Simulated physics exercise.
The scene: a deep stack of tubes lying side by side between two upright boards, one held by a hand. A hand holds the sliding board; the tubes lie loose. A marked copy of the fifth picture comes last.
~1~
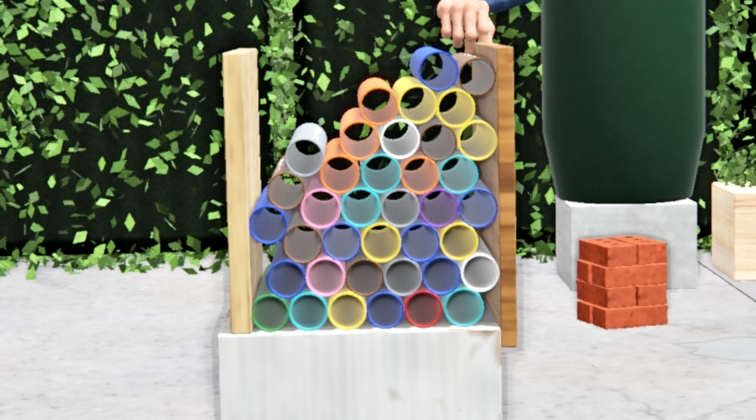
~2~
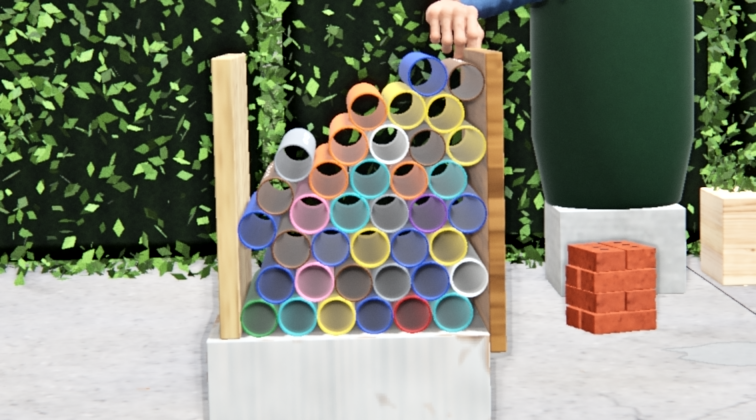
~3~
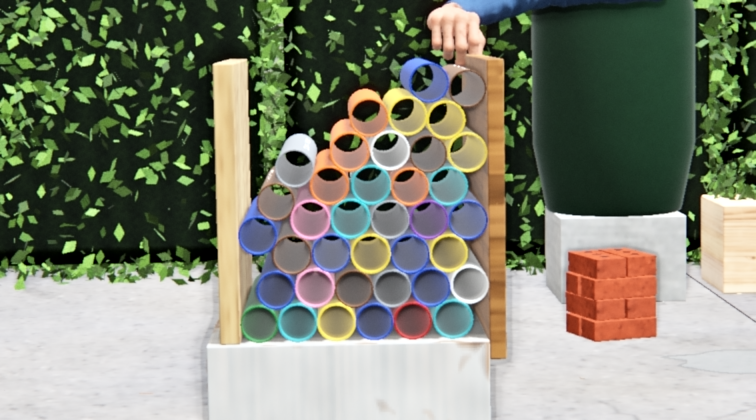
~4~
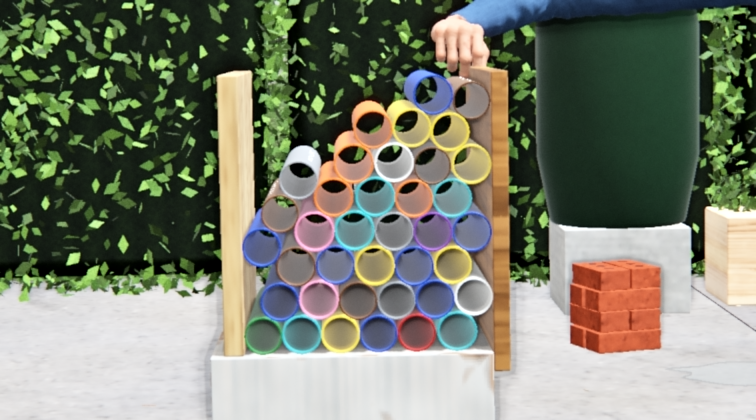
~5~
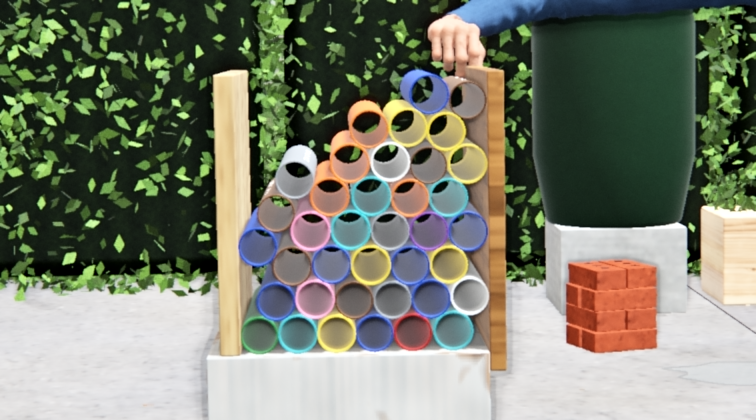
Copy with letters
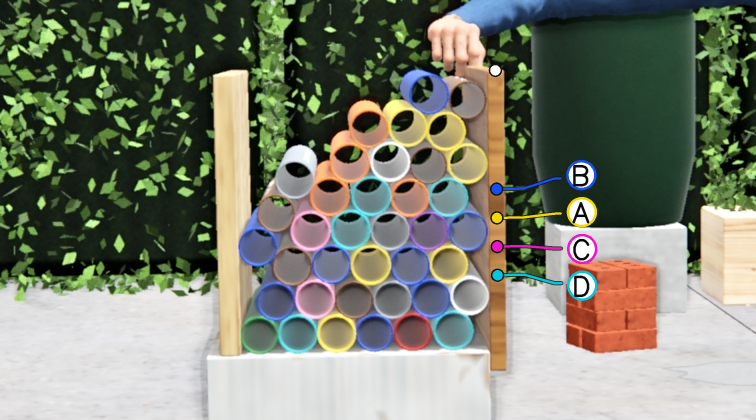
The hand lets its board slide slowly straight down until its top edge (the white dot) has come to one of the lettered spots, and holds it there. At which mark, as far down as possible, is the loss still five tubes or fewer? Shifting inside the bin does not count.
At most to C.
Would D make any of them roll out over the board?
Yes.
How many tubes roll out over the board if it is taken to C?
With C, four.
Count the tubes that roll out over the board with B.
At B the number is one.
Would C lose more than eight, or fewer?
At C, fewer than eight.
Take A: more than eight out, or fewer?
At A, fewer than eight.
On the copy, A at (497, 218); B at (496, 189); C at (497, 247); D at (497, 275); the white dot at (495, 70).
On C. First, top of the board (487, 145).
Then, top of the board (488, 229).
Finally, top of the board (488, 246), four out over the board.
By contrast, A four out over the board; B one out over the board; D more than five out over the board.
